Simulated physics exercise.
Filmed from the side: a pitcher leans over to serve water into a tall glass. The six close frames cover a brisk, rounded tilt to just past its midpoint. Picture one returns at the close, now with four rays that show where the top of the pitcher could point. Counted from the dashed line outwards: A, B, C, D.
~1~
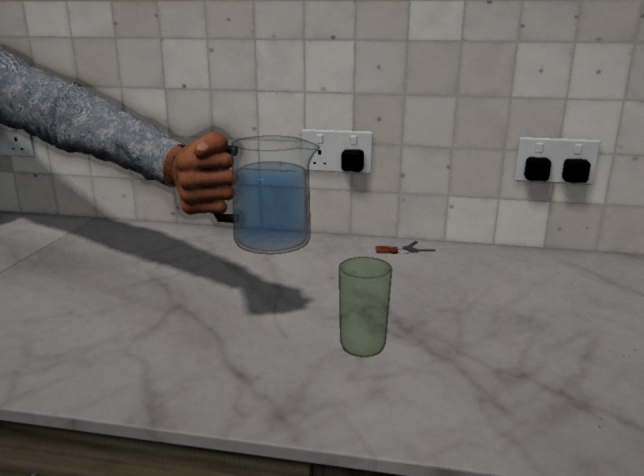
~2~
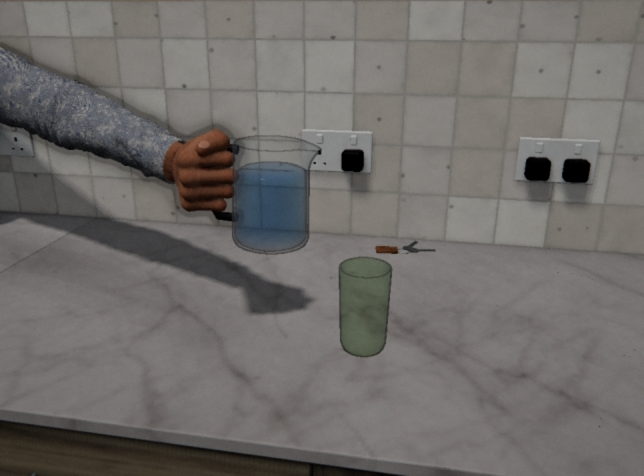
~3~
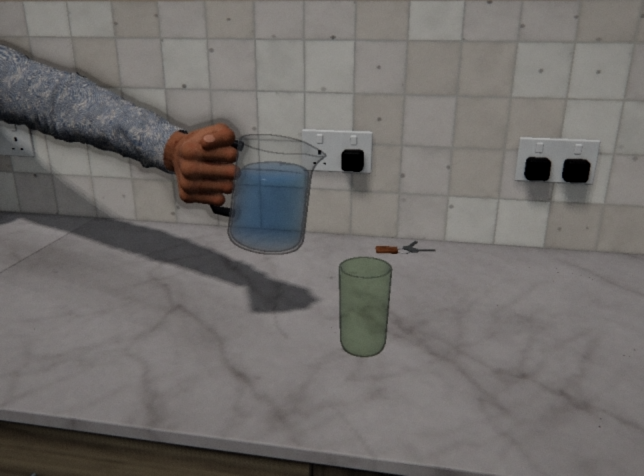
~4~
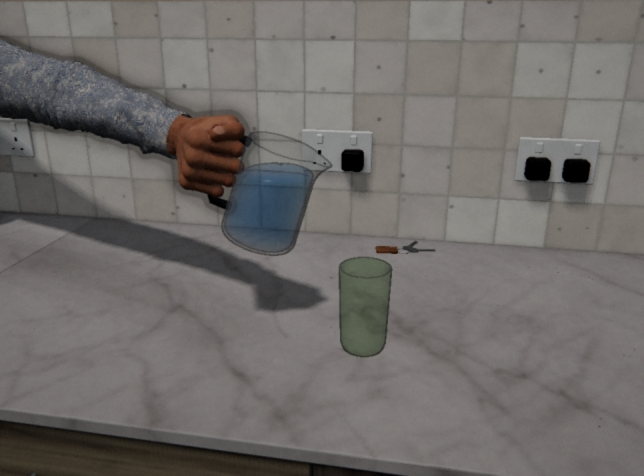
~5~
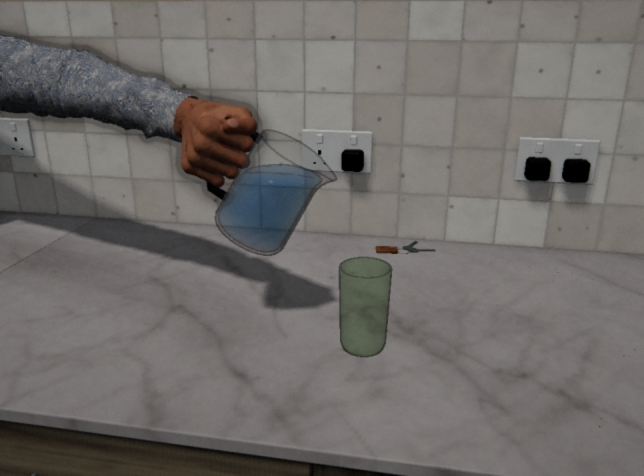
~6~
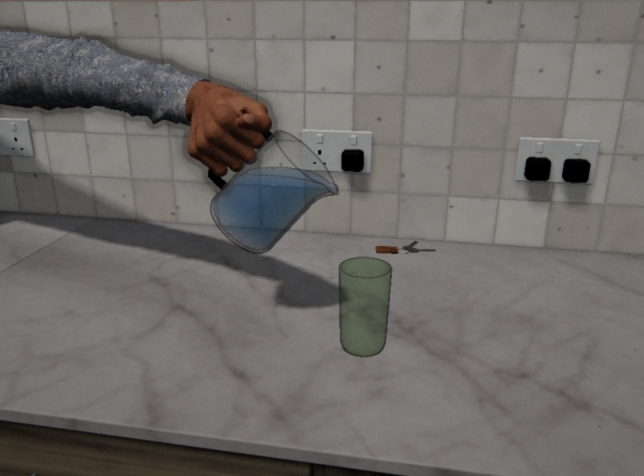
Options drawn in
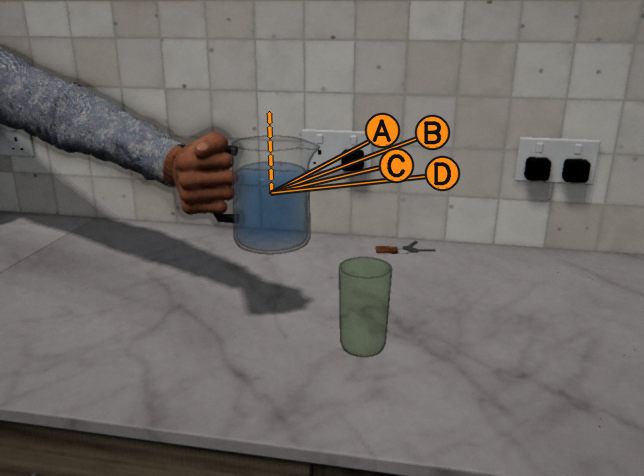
On a marbled kitchen counter against a tiled wall, a hand in a grey sleeve holds a clear pitcher of blue water upright, up and to the left of a tall green glass. The hand tilts the pitcher steadily rightward, lowering its lip toward the glass, while the water stays inside.
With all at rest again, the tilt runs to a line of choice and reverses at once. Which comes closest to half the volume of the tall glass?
A.
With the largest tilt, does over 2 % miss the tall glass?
Yes, it does.
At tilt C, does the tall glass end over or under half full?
Over half.
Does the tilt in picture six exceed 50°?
No, it does not.
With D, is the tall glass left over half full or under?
Over half.
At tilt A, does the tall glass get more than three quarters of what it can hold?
No.
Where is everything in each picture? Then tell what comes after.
Upright, lip at (318, 147); rim of the tall glass round (365, 267); nothing has left yet, in the first picture.
Tipped about 2°, lip at (320, 149); nothing has left yet, in the second picture.
Tipped about 8°, lip at (324, 155); nothing has left yet, in the third picture.
Tipped about 18°, lip at (330, 166); nothing has left yet, in the fourth picture.
Tipped about 30°, lip at (335, 179); nothing has left yet, in the fifth picture.
Tipped about 42°, lip at (337, 193); nothing has left yet, in the sixth picture.
In orange, A at (368, 141); B at (416, 138); C at (378, 167); D at (425, 176).
Choosing A, the tall glass ends with about 46 % of what it can hold.
Choosing B, the tall glass ends with about 70 % of what it can hold.
Choosing C, the tall glass ends with about 91 % of what it can hold.
Choosing D, the tall glass ends with about 93 % of what it can hold; 14 % of the water is spilt.
